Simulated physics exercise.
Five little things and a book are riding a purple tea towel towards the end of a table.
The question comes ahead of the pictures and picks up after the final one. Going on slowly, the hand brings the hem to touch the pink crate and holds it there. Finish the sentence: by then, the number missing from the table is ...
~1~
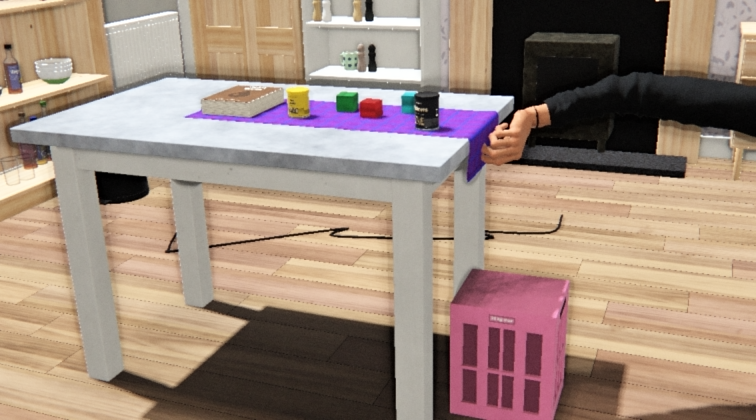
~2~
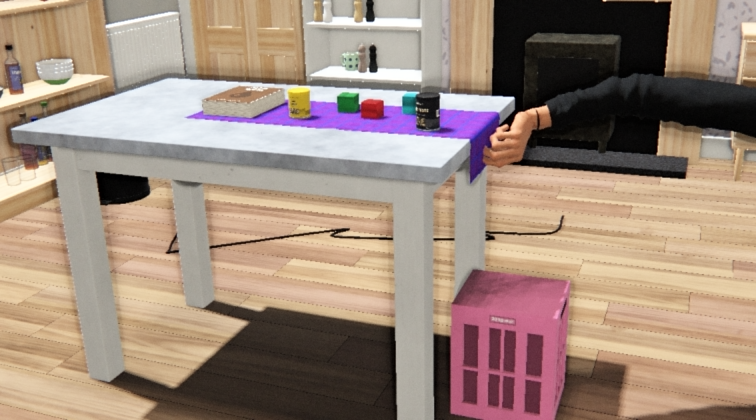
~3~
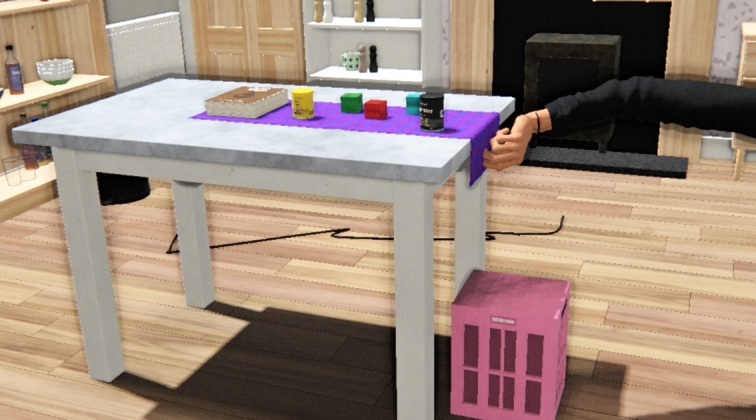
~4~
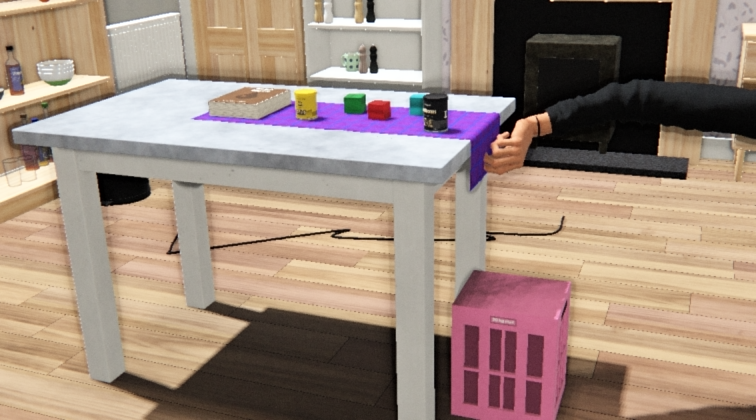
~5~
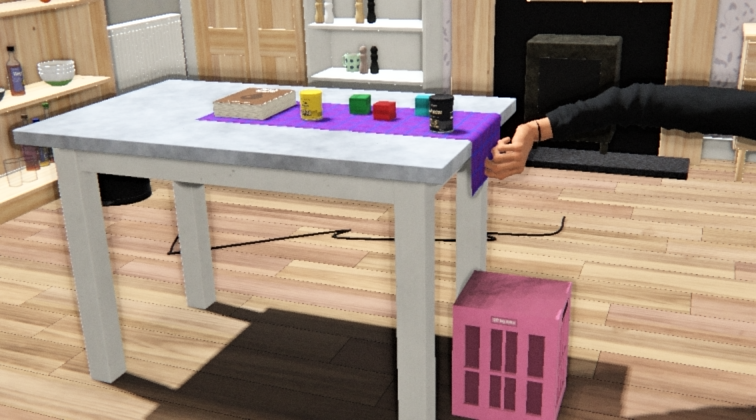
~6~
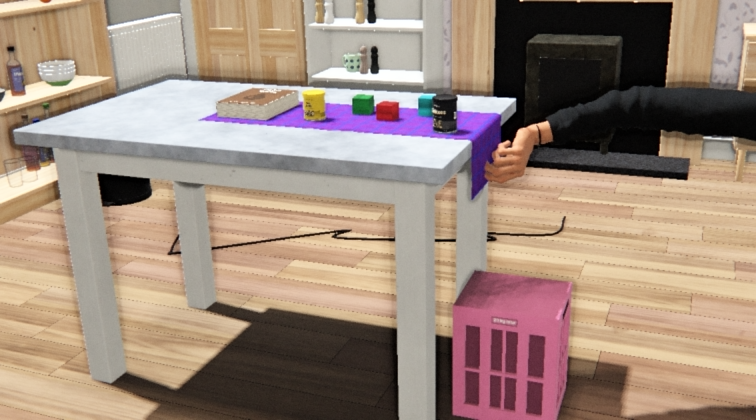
... three.
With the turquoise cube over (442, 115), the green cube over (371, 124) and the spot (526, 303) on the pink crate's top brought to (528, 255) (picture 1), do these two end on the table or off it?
Observed: Turquoise cube departs; green cube remains seated.
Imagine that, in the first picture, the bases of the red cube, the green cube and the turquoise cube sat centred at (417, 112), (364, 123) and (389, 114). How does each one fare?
The red cube is carried off, the green cube is carried off, the turquoise cube goes over.
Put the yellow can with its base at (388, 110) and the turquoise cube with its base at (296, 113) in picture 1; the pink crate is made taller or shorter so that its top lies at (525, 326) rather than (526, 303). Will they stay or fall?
Yellow can: Off. Turquoise cube: Still up.
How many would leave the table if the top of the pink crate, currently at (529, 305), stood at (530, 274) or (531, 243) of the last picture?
Then 2 and 1.
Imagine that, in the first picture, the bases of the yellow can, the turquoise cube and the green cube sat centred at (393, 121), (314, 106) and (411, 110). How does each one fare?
The yellow can would end up off, the turquoise cube would stay in place, the green cube would end up off.
A little later, hem near (488, 232); black can gone.
Next, hem near (488, 266); black can and turquoise cube gone.
Later still, hem on the crate; black can, turquoise cube and red cube gone.
When it is over, hem on the crate; black can, turquoise cube and red cube gone. Over the edge go three.
